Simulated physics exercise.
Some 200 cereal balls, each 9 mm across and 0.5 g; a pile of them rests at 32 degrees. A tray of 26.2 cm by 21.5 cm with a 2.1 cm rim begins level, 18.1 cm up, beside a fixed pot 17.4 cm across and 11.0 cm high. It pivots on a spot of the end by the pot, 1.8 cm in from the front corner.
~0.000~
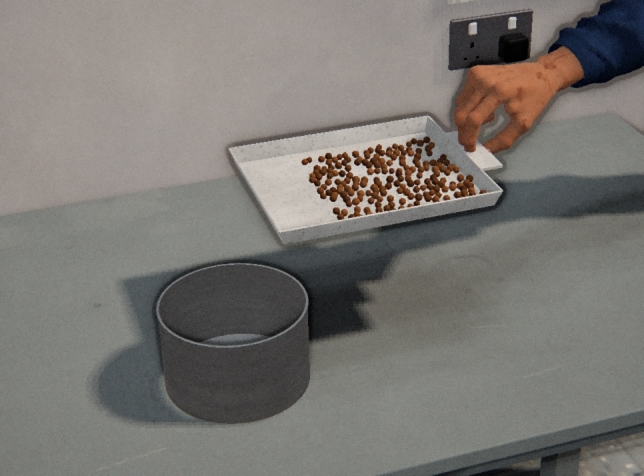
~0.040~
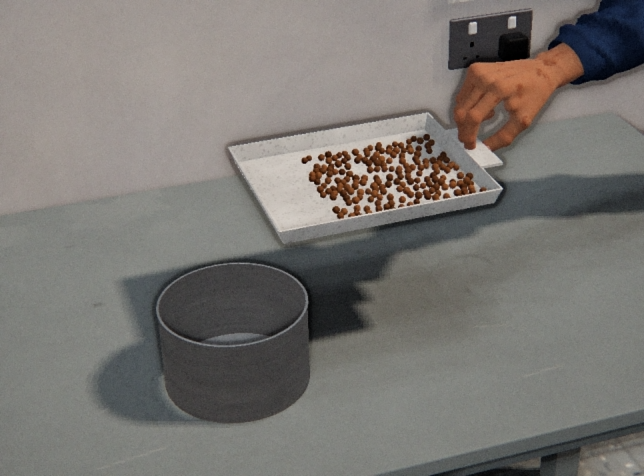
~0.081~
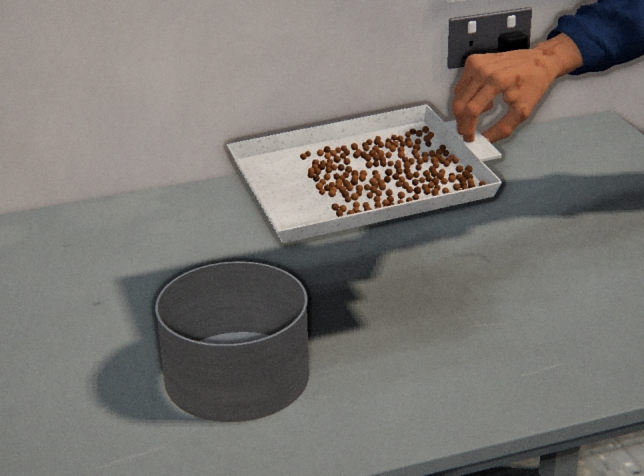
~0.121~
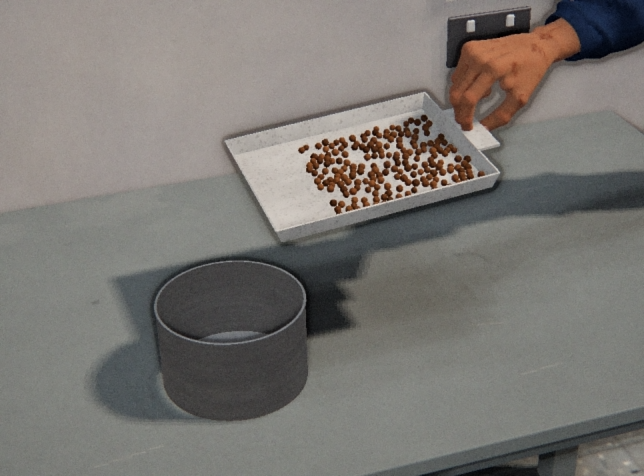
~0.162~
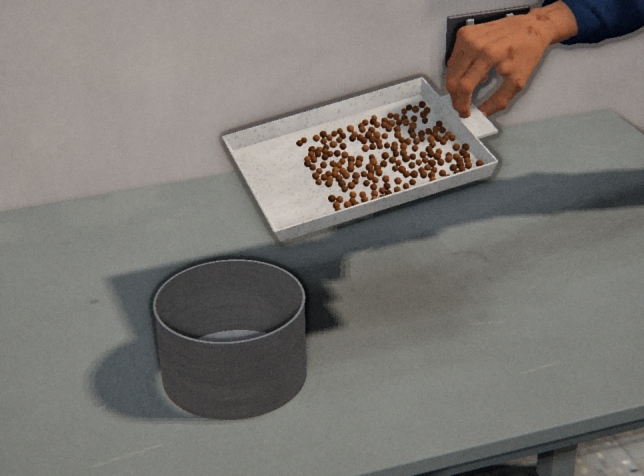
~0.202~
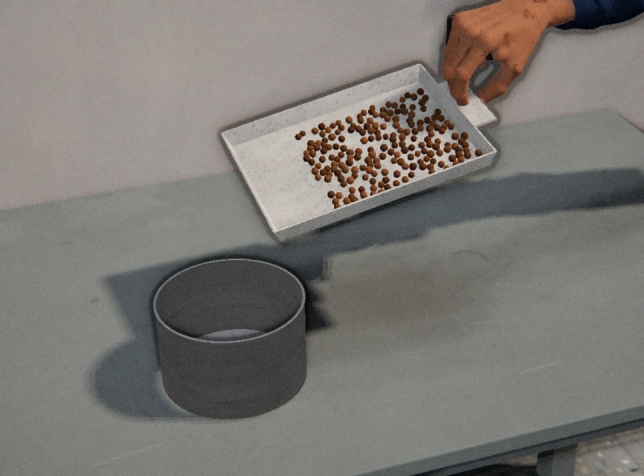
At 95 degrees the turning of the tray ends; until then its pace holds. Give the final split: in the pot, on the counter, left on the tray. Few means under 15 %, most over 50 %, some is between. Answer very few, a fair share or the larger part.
Pot the larger part, counter very few, tray very few.
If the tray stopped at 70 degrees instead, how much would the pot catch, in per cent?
It would be near 55 per cent.
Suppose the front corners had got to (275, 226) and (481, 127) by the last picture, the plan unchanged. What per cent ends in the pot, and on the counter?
Pot 75, counter 25.
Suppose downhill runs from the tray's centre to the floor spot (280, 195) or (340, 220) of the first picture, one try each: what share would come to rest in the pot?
Some 35 and 55 per cent.
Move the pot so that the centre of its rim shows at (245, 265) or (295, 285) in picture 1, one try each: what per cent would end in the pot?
Some 40 and 75 per cent.
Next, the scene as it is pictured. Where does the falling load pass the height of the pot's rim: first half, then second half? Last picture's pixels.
At about (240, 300), then at (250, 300).
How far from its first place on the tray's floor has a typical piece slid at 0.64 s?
Roughly 12 cm.
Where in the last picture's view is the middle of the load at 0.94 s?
Around (254, 239).
After 0.64 s, tilt 52 degrees; the tray holds 100 %, the pot 0 %.
After 0.94 s, tilt 79 degrees; the tray holds 55 %, the pot 35 %.
After 1.33 s, tilt 95 degrees; the tray holds 5 %, the pot 85 %.
In the end, at 2.0 s, pot 100 %, counter 0 %, tray 0 %.
